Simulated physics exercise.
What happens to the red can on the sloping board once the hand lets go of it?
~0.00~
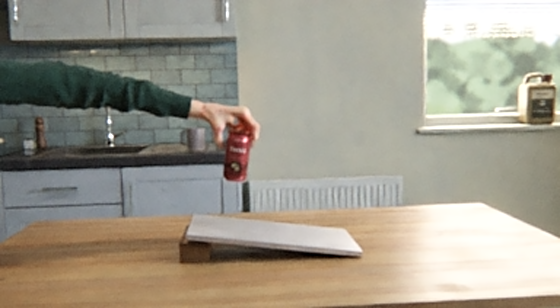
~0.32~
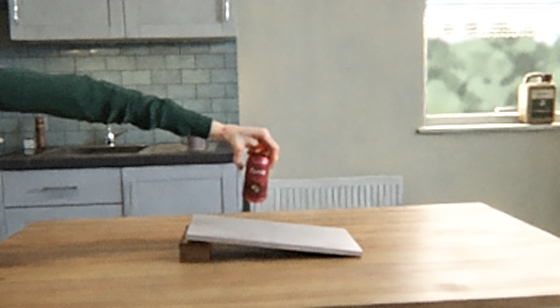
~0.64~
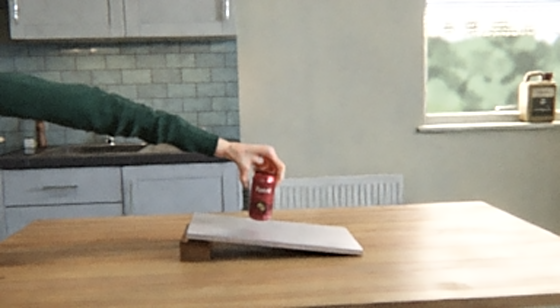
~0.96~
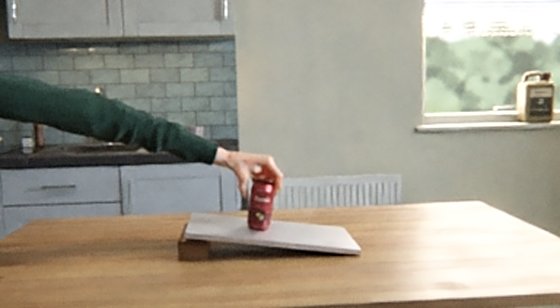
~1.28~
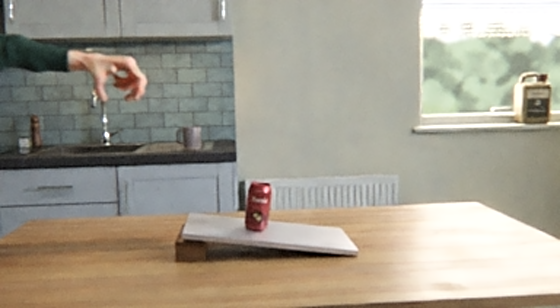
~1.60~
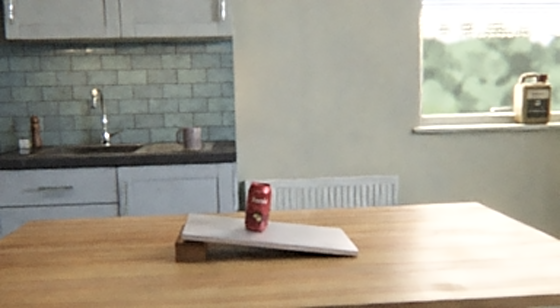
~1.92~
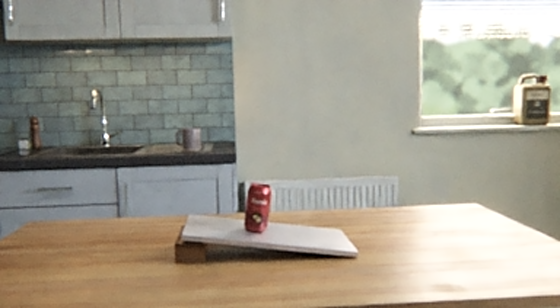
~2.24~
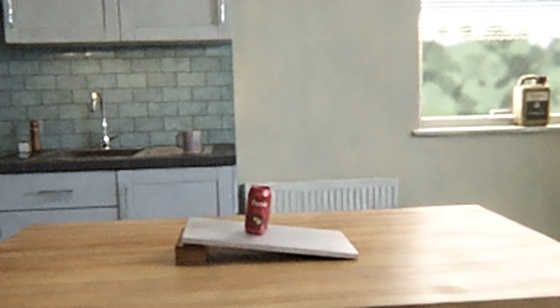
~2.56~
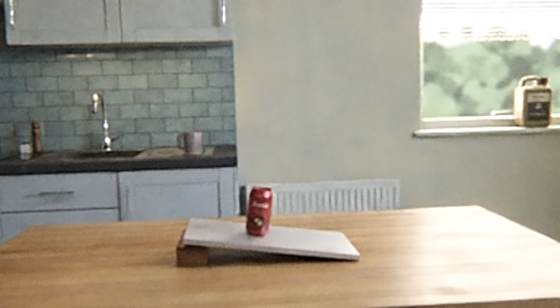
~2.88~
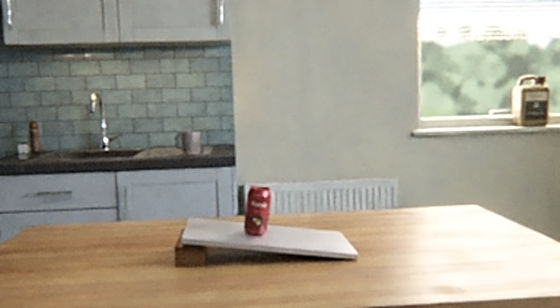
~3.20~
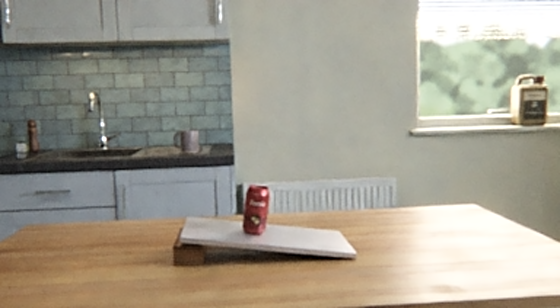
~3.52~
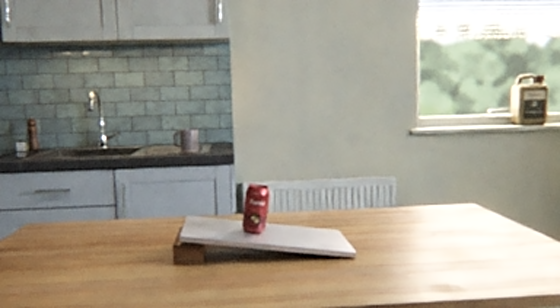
The red can stays where it was put, standing on the sloping board without sliding or tipping over.
